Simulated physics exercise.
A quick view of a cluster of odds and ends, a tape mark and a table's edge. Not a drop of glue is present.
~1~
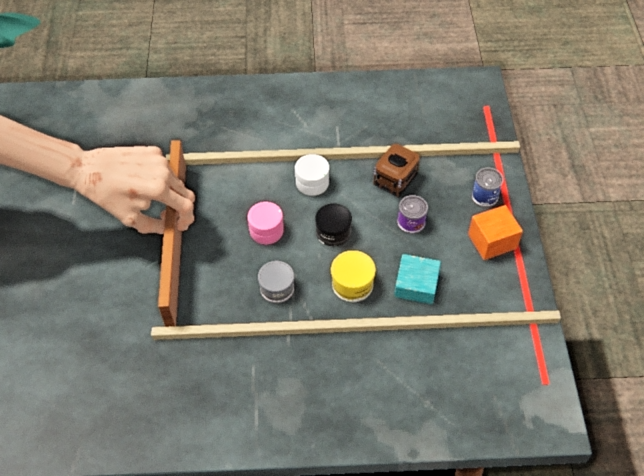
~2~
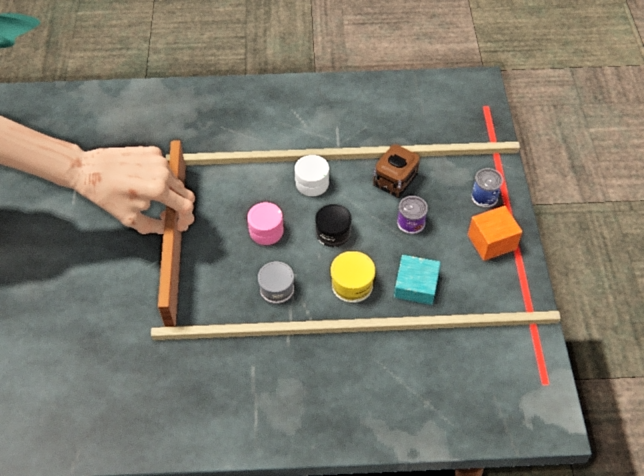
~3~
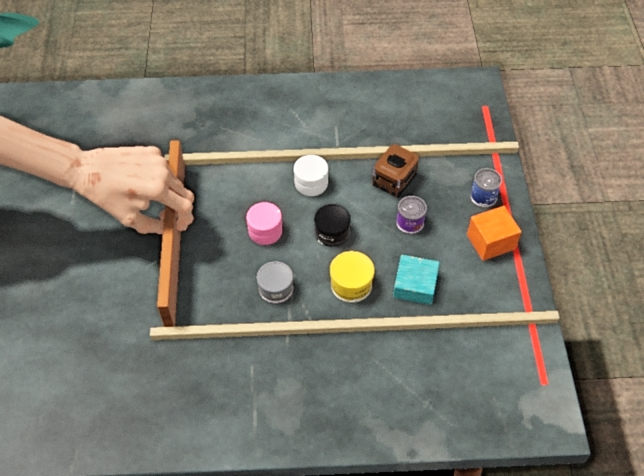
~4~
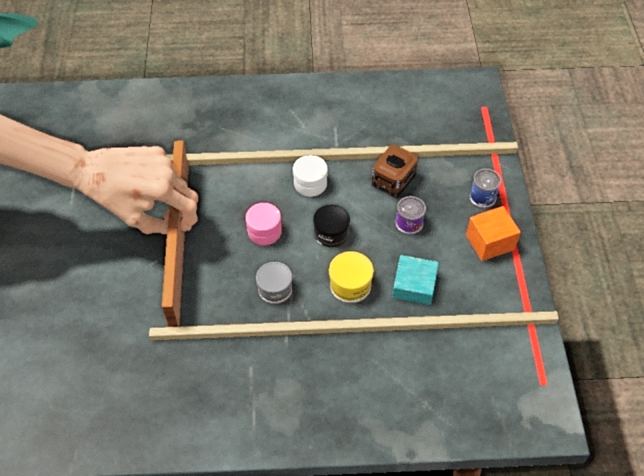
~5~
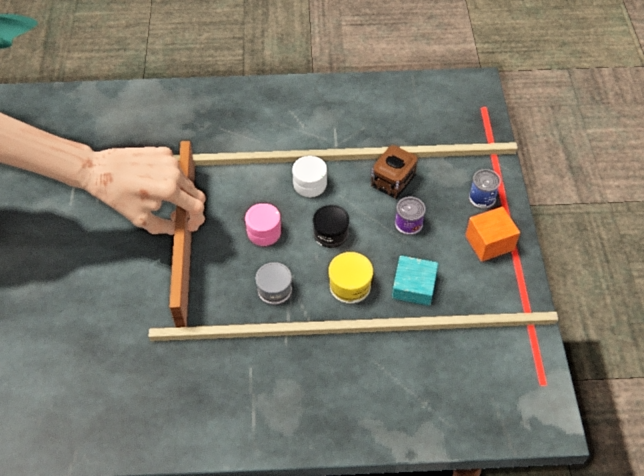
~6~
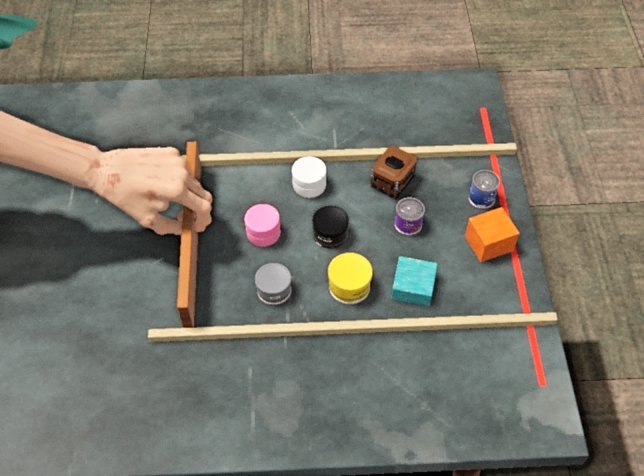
In this clip, a hand grips an upright wooden board between two pale strips on a dark table, holds it nearly still, then slides it slightly right toward small colourful pots and blocks, which stay in place near red tape.
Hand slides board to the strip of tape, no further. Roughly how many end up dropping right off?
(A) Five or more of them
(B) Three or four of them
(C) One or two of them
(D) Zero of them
A, five or more of them.
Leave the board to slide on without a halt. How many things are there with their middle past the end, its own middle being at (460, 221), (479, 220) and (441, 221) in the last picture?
In order: 1, 1, 0.
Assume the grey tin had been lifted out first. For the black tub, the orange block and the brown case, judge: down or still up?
In that case the black tub stays where it is, the orange block goes off the edge, the brown case goes off the edge.
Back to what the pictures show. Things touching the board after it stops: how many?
That makes 5.
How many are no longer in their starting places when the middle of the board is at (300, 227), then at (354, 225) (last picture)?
The first count is 5, and then it's 8.
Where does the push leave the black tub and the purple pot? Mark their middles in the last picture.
Black tub at about (533, 243), purple pot at about (517, 190).
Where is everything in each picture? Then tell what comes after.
In the first frame, blue pot (487, 188); orange block (495, 233); purple pot (412, 215); board (173, 230); tape (513, 229).
In the second frame, orange block (495, 233); brown case (397, 170).
In the third frame, purple pot (411, 215); yellow tin (352, 277).
In the fourth frame, blue pot (485, 188); white lid (310, 176).
In the fifth frame, orange block (492, 234); turquoise block (415, 281).
In the sixth frame, blue pot (484, 189); orange block (492, 235); purple pot (409, 217); board (190, 231); tape (510, 231).
Early on, none off yet; blue pot at rest near (484, 189); orange block at rest near (492, 235); purple pot at rest near (409, 217).
A while later, none off yet; blue pot at rest near (484, 189); orange block at rest near (492, 235); purple pot travelled about its own width near (425, 213).
Further along, none off yet; blue pot travelled about its own width near (519, 195); orange block travelled a little near (508, 231); purple pot travelled well along near (485, 196).
Finally, the number that fall off is five or more; lost, yellow tin, brown case, turquoise block, orange block and blue pot.
